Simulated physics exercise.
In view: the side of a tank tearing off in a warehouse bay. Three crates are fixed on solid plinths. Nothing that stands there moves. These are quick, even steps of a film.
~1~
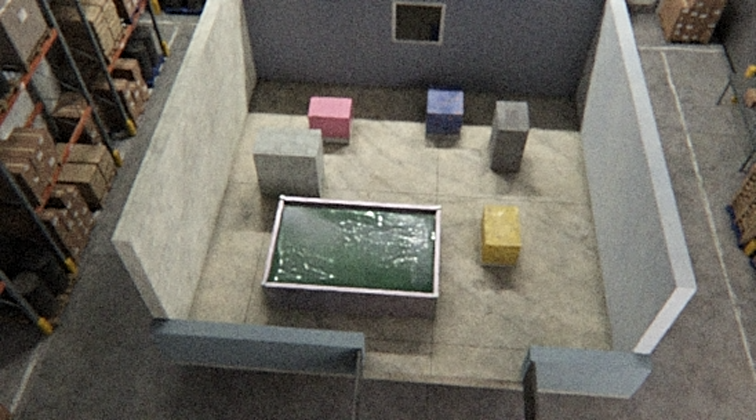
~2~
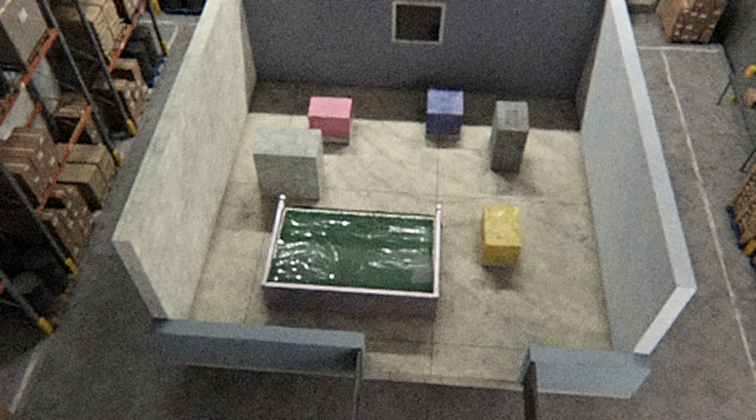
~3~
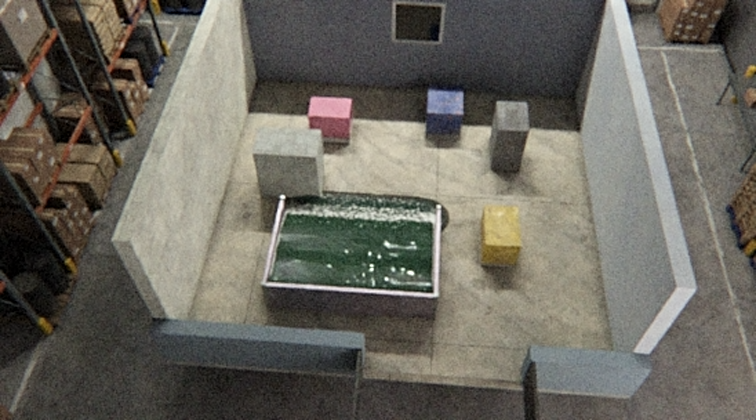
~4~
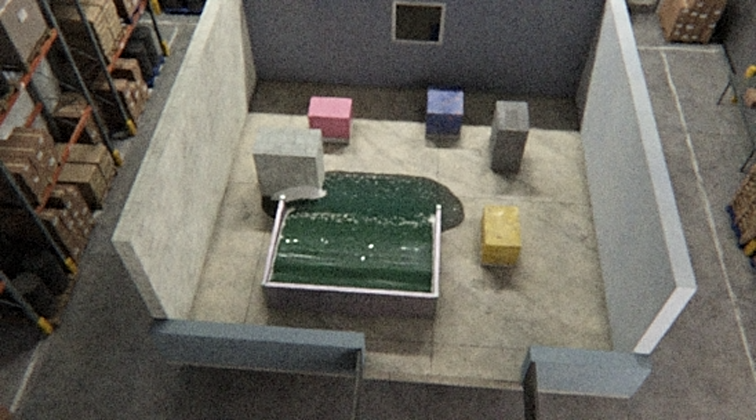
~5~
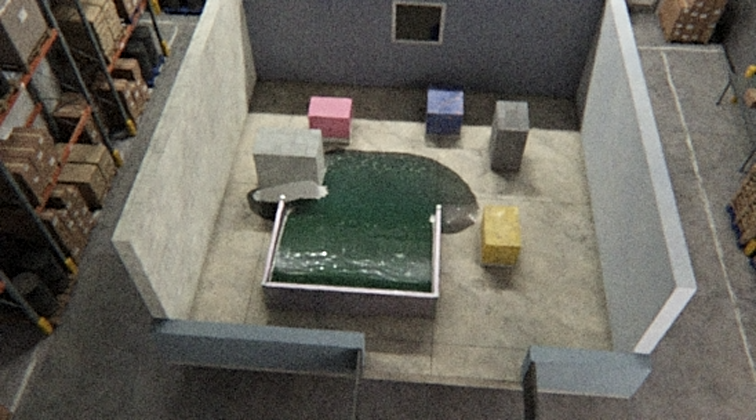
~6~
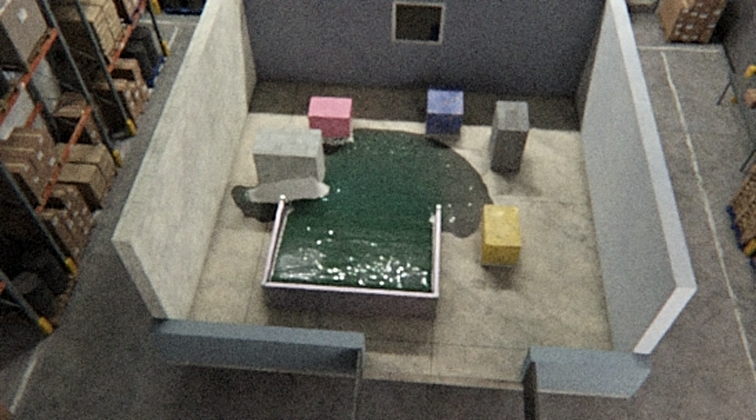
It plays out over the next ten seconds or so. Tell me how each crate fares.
One by one: The blue crate is soaked; the yellow crate is soaked; the pink crate is soaked.
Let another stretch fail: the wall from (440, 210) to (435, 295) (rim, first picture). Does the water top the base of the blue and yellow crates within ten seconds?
My reading: Blue gets wet, yellow is soaked.
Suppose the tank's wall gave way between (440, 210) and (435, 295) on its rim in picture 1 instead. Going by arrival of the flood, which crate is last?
I say the pink crate.
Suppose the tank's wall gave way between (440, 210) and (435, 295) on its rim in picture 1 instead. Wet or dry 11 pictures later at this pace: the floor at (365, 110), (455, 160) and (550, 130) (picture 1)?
One after the other: Not flooded, awash, free of water.
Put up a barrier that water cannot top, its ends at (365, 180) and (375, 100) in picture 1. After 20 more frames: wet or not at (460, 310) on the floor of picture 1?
Verdict: Clear.
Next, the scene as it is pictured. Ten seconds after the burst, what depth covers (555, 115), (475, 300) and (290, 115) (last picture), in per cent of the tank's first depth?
In turn 12, 12 and 10 in a hundred.
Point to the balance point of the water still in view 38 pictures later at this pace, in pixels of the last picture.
Around (391, 181).
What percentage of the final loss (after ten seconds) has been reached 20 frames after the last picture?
Some 0 per cent.
A moment on, water covers 35 % of the floor; the blue crate water round its plinth, the yellow crate water round its plinth, the pink crate water round its plinth.
Next, water covers 55 % of the floor; the blue crate water round its plinth, the yellow crate water round its plinth, the pink crate water round its plinth.
Then, water covers 70 % of the floor; the blue crate water round its plinth, the yellow crate water round its plinth, the pink crate water round its plinth.
Later, water covers 95 % of the floor; the blue crate water round its plinth, the yellow crate water round its plinth, the pink crate water round its plinth.
In the end, water covers 100 % of the floor; the blue crate was topped, the yellow crate was topped, the pink crate was topped.
